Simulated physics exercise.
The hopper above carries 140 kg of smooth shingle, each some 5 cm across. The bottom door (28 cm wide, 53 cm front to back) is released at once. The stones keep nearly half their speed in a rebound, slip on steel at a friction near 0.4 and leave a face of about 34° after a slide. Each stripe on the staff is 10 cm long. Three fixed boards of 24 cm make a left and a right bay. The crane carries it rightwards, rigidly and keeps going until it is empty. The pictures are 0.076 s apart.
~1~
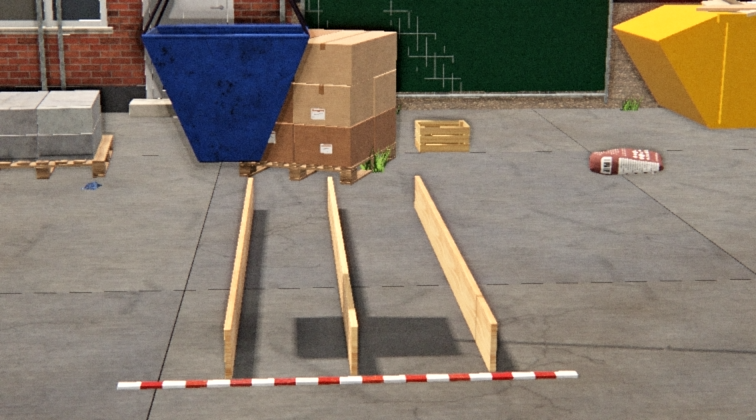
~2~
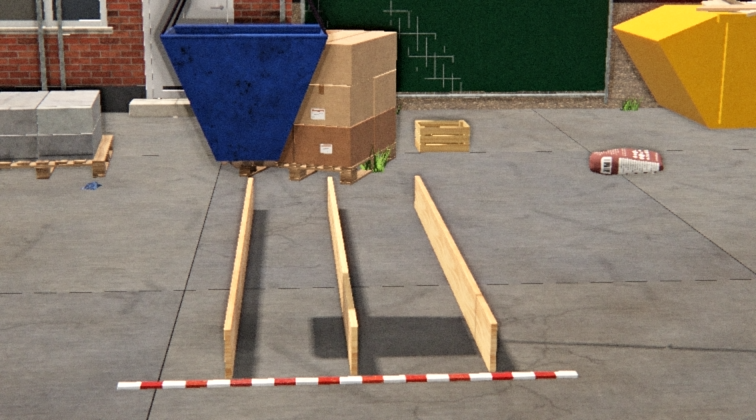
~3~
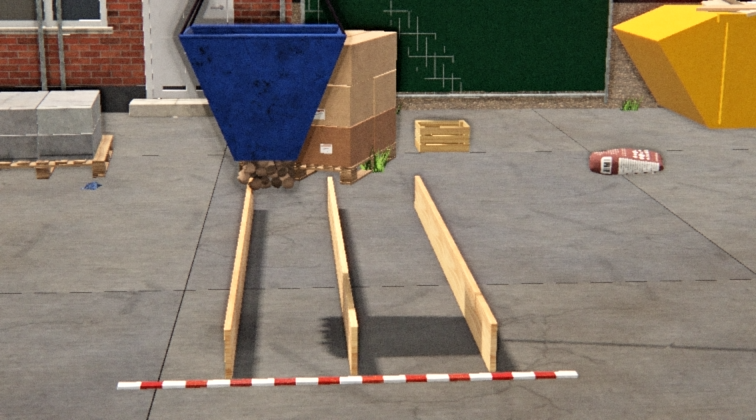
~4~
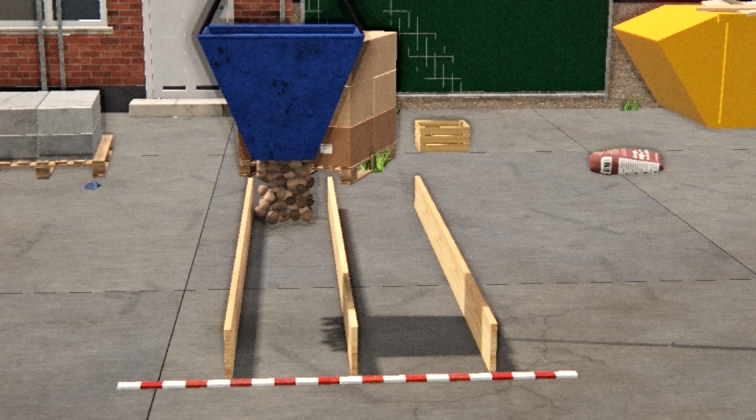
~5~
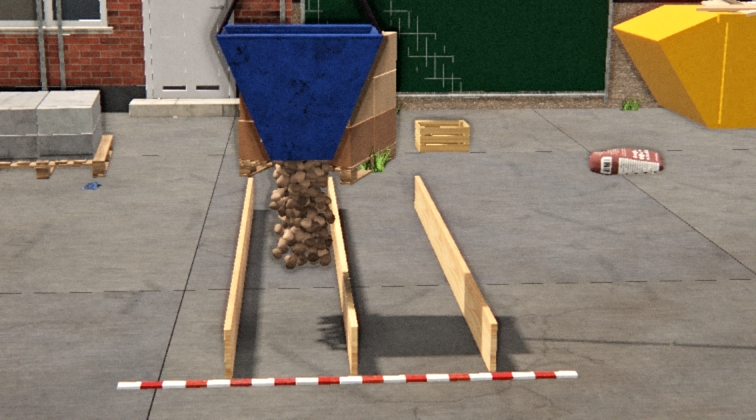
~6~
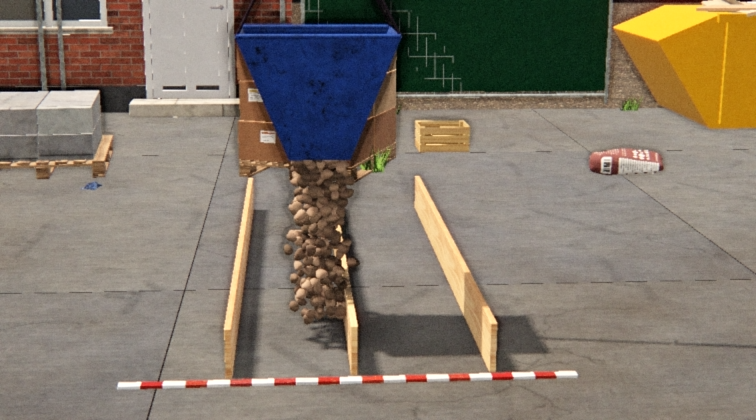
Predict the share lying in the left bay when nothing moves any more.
Roughly 30 per cent ends in the left bay.
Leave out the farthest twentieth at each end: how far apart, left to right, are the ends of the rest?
Roughly 100 cm.
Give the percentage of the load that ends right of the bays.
Near 0 in a hundred.
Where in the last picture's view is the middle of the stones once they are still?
Their middle is at about (396, 323).
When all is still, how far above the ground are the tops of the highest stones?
Some 18 cm high.
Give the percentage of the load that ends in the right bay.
Near 70 in a hundred.
Then, 0.3 s after the last picture, 1 % in the hopper, 30 % falling or lying in the left bay, 68 % falling or lying in the right bay; the stones farthest right are at (454, 321).
Then, 0.7 s after the last picture, 0 % in the hopper, 30 % falling or lying in the left bay, 70 % falling or lying in the right bay; the stones farthest right are at (465, 313).
Then, 1.3 s after the last picture, 0 % in the hopper, 30 % falling or lying in the left bay, 70 % falling or lying in the right bay; the stones farthest right are at (465, 306).
Then, 2.2 s after the last picture, 0 % in the hopper, 30 % falling or lying in the left bay, 70 % falling or lying in the right bay; the stones farthest right are at (465, 306).
Then, 4.1 s after the last picture, 0 % in the hopper, 30 % in the left bay, 70 % in the right bay; the stones farthest right are at (465, 306).
